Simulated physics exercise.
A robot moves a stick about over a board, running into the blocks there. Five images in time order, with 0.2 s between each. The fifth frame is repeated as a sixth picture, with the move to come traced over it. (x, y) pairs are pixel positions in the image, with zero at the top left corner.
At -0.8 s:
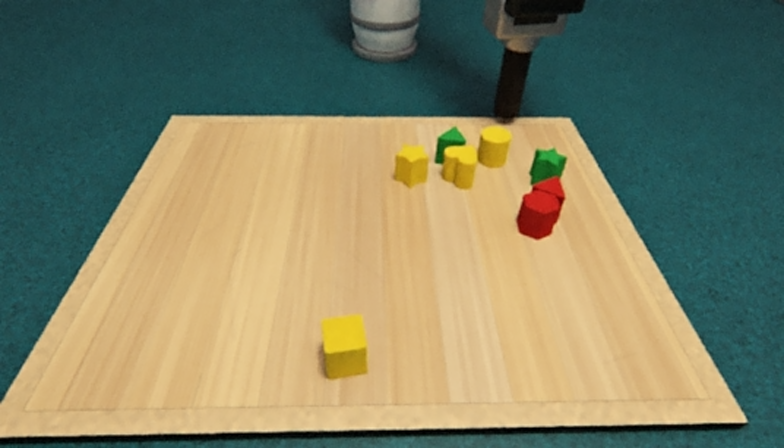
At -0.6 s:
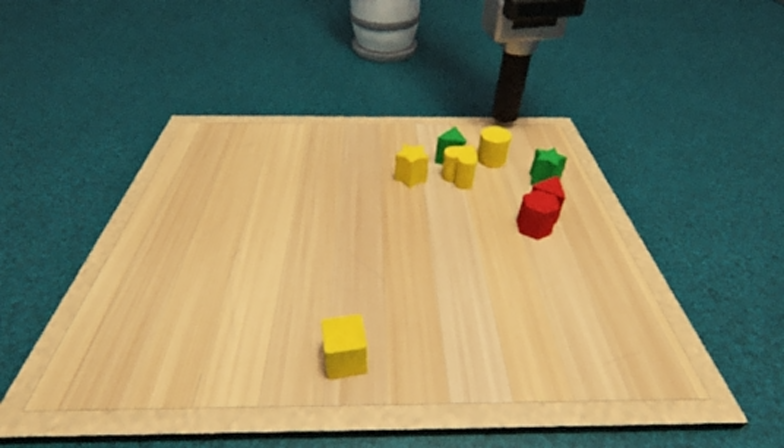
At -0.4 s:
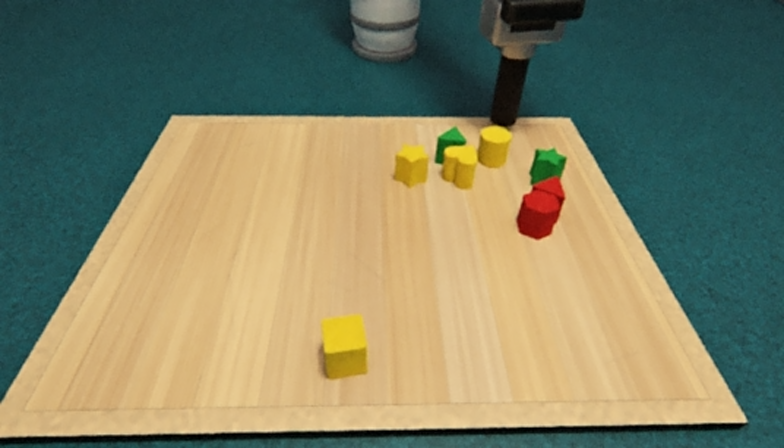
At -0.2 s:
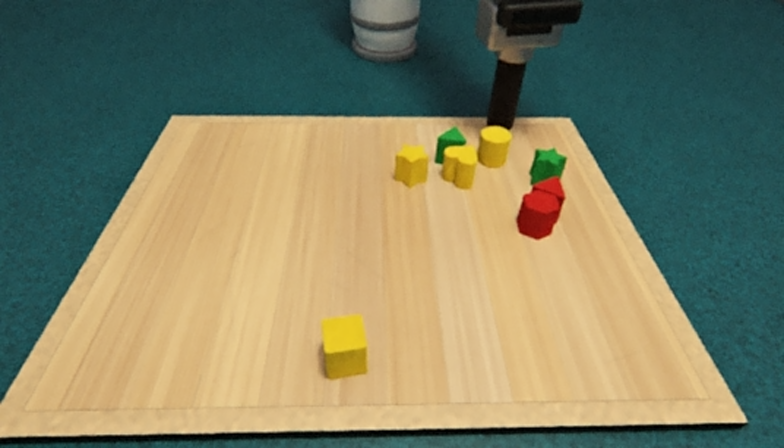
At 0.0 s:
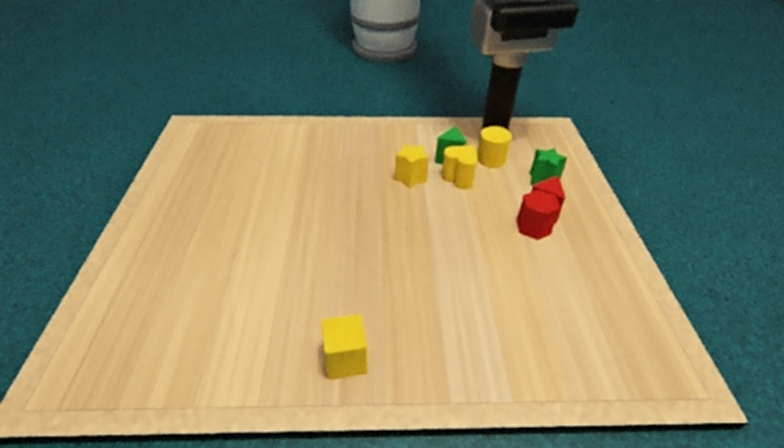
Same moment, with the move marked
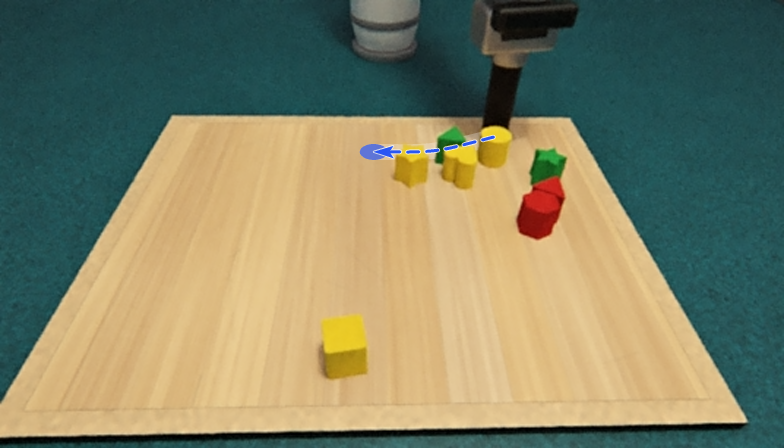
A robot's dark stick moved slightly toward the viewer and a little left at the board's far edge, close behind a yellow disc, while the green, red and yellow blocks all stayed still.
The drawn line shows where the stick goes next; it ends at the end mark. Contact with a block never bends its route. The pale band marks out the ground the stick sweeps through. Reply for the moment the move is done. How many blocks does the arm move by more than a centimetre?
I predict one.
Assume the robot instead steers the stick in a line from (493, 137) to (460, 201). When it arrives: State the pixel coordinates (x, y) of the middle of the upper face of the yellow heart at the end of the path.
My estimate: (434, 169).
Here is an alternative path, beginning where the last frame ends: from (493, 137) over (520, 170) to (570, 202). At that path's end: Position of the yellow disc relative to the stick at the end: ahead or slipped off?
I expect it to be beside or behind the stick.
The drawn path runs from (493, 137) over (438, 150) to (374, 152).
On the path given first. One third of the way, stick at (458, 140); nothing pushed yet.
Two thirds of the way, stick at (417, 145); green triangle at (441, 139), turned 80° anticlockwise.
At the end, stick at (374, 145); green triangle at (441, 139), turned 80° anticlockwise; yellow disc not moved.
